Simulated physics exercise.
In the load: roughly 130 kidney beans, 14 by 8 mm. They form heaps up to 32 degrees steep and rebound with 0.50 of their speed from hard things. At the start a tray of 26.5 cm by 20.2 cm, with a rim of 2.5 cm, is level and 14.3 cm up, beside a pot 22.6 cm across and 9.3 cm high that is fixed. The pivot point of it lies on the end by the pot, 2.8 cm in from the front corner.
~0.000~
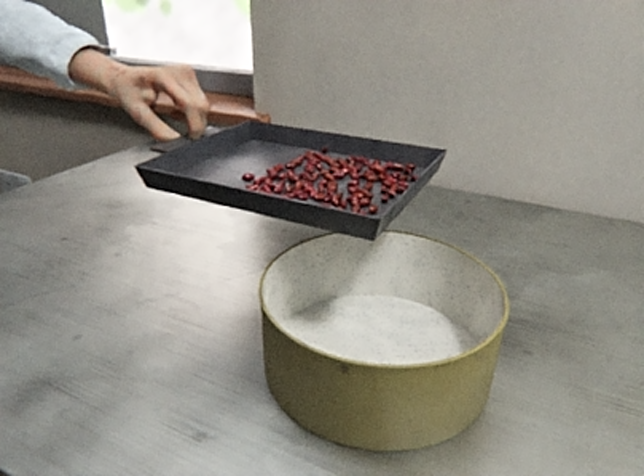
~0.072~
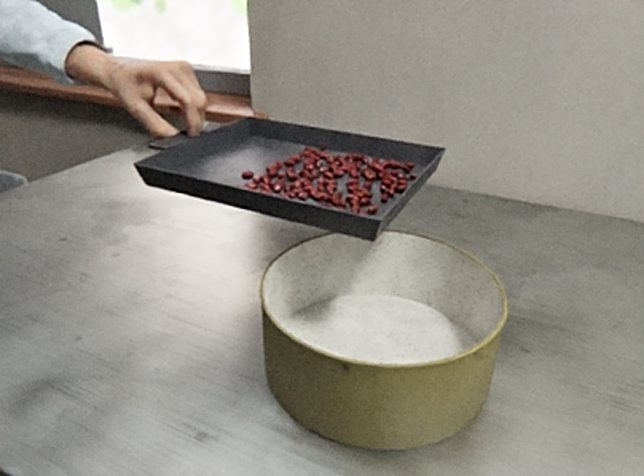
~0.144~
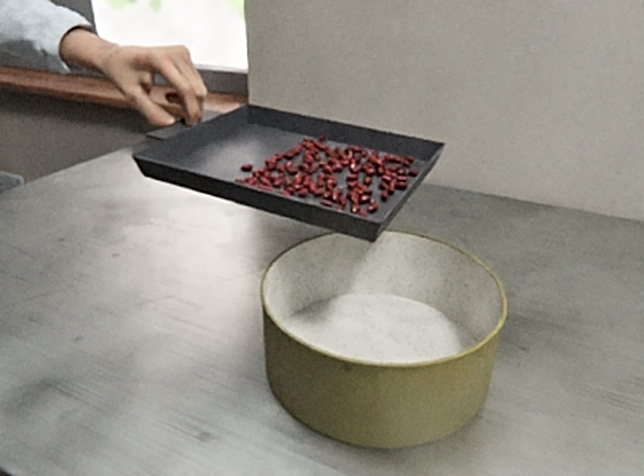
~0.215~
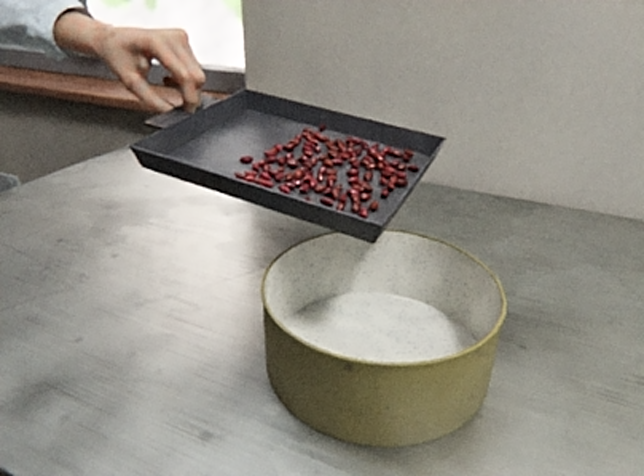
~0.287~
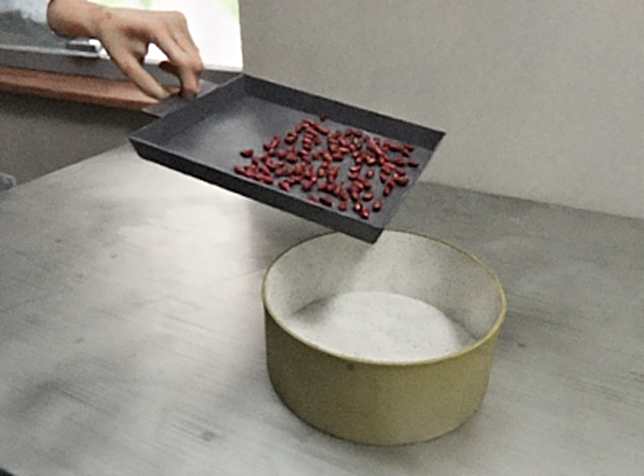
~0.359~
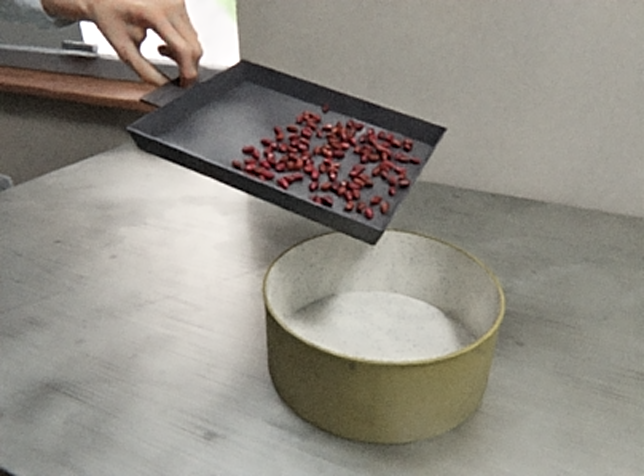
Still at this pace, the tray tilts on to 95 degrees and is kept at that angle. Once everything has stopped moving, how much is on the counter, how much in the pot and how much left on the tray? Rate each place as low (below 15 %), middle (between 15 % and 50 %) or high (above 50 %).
Ratings: Counter low; pot high; tray low.
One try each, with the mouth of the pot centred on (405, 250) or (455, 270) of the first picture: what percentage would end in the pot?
Roughly 70 and 75 percent.
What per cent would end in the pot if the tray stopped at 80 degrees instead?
It would be near 90 per cent.
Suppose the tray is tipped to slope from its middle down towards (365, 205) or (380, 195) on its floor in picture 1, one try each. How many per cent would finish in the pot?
Around 100 % for the first direction, around 55 % for the second.
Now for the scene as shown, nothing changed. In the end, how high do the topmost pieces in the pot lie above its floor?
About 2.0 centimetres.
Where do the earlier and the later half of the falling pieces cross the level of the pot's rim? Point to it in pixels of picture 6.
Around (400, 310), then around (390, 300).
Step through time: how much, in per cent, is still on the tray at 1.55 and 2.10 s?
About 90, 5.
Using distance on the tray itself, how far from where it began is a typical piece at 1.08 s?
It has moved some 6 cm from its start.
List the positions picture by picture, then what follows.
The first picture shows tray tilt 0 degrees, front corners at (143, 165) and (375, 214); middle of the pieces at (323, 183); pot at (381, 283).
The second picture shows tray tilt 1 degrees, front corners at (142, 162) and (376, 215); middle of the pieces at (323, 181).
The third picture shows tray tilt 4 degrees, front corners at (141, 154) and (377, 217), lowest corner right front; middle of the pieces at (323, 176).
The fourth picture shows tray tilt 8 degrees, front corners at (139, 145) and (378, 219), lowest corner right front; middle of the pieces at (323, 170).
The fifth picture shows tray tilt 12 degrees, front corners at (138, 136) and (379, 222), lowest corner right front; middle of the pieces at (325, 165).
The sixth picture shows tray tilt 16 degrees, front corners at (136, 127) and (380, 224), lowest corner right front; middle of the pieces at (328, 161); pot at (381, 282). The tray's pace is about 50 degrees a second.
After 1.08 s, tilt 53 degrees; the tray holds 100 %, the pot 0 %.
Then, at 1.55 s, tilt 77 degrees; the tray holds 90 %, the pot 5 %.
After 2.10 s, tilt 95 degrees; the tray holds 5 %, the pot 95 %.
At rest (2.7 s), counter 0 %, pot 100 %, tray 0 %.
